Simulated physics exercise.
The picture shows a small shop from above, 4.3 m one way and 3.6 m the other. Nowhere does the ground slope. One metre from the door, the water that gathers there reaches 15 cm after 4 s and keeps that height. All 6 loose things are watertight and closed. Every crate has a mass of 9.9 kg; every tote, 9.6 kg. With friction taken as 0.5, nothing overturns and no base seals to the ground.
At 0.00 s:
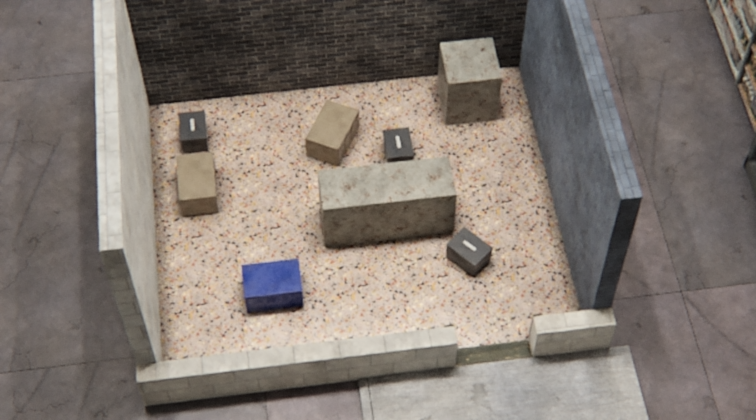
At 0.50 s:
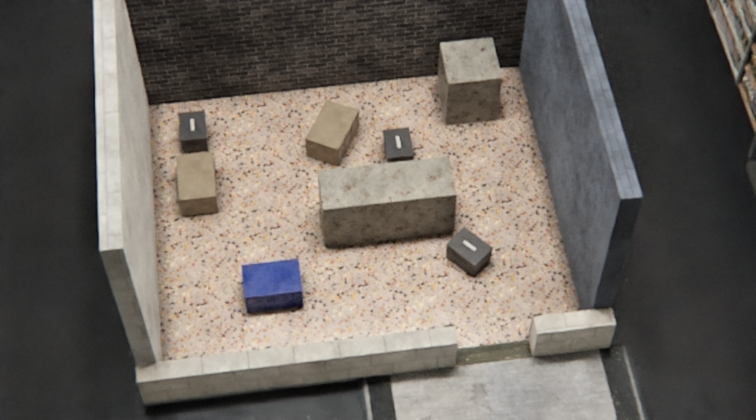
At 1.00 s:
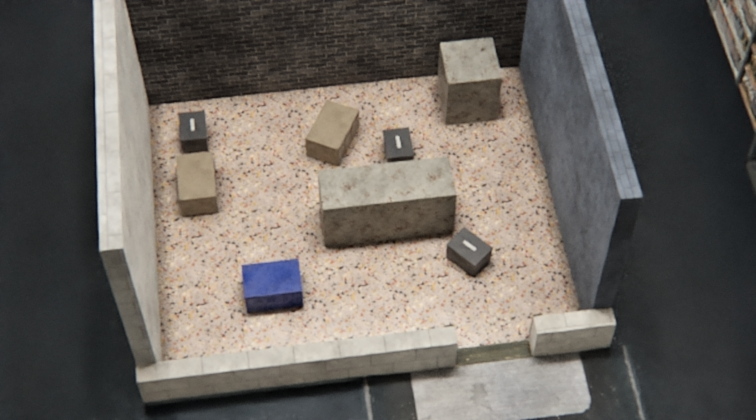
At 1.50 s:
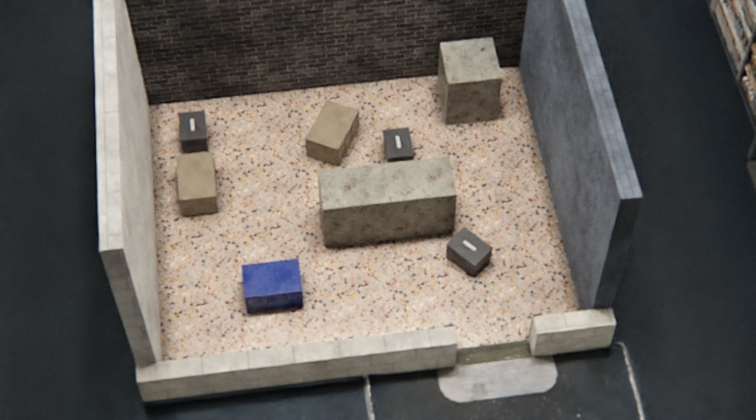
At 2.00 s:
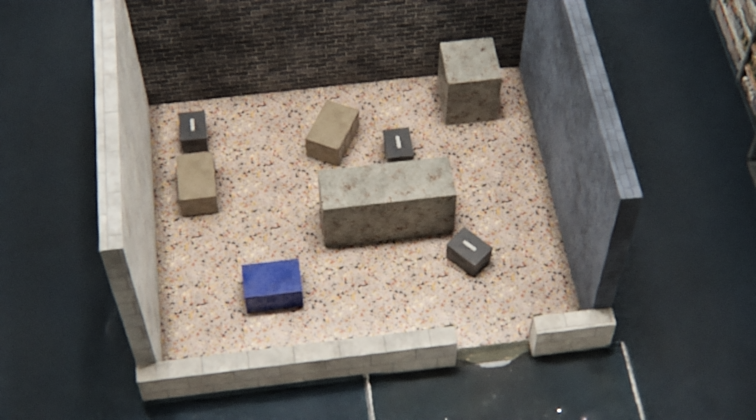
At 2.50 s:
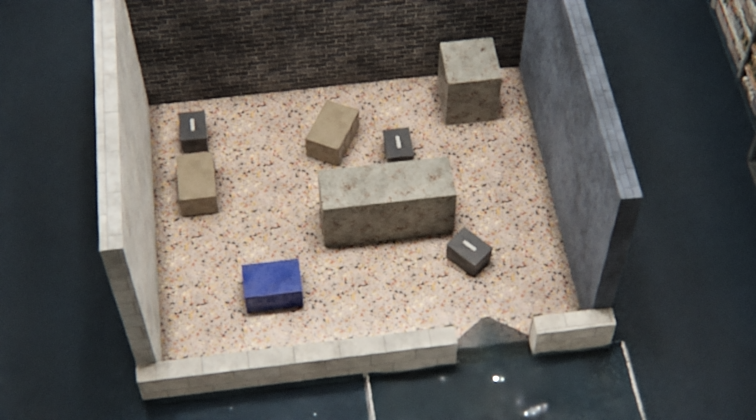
Dark water rises around the small walled shop and begins entering through the front doorway.
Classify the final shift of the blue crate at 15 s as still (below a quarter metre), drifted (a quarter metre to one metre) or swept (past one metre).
Drifted.
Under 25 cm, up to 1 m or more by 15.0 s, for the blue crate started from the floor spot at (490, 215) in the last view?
Well, it gets shoved far.
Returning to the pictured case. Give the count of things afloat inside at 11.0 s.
0.
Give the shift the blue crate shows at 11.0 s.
I'd put it at around 0 cm.
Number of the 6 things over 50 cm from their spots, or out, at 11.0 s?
The number I get is 1.
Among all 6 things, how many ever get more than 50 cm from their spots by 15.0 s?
All told, that gives 2.
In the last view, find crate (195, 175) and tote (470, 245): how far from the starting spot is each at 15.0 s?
10 cm and 200 cm respectively.
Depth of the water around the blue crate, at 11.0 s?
Around 3 cm.
After 3.5 s the blue crate is near (272, 278), 0.0 m from its start, aground; 0 afloat.
After 6.8 s the blue crate is near (272, 278), 0.0 m from its start, aground; 0 afloat.
After 11.0 s the blue crate is near (272, 278), 0.0 m from its start, aground; 0 afloat.
After 15.0 s the blue crate is near (226, 323), 0.7 m from its start, afloat; 3 afloat.
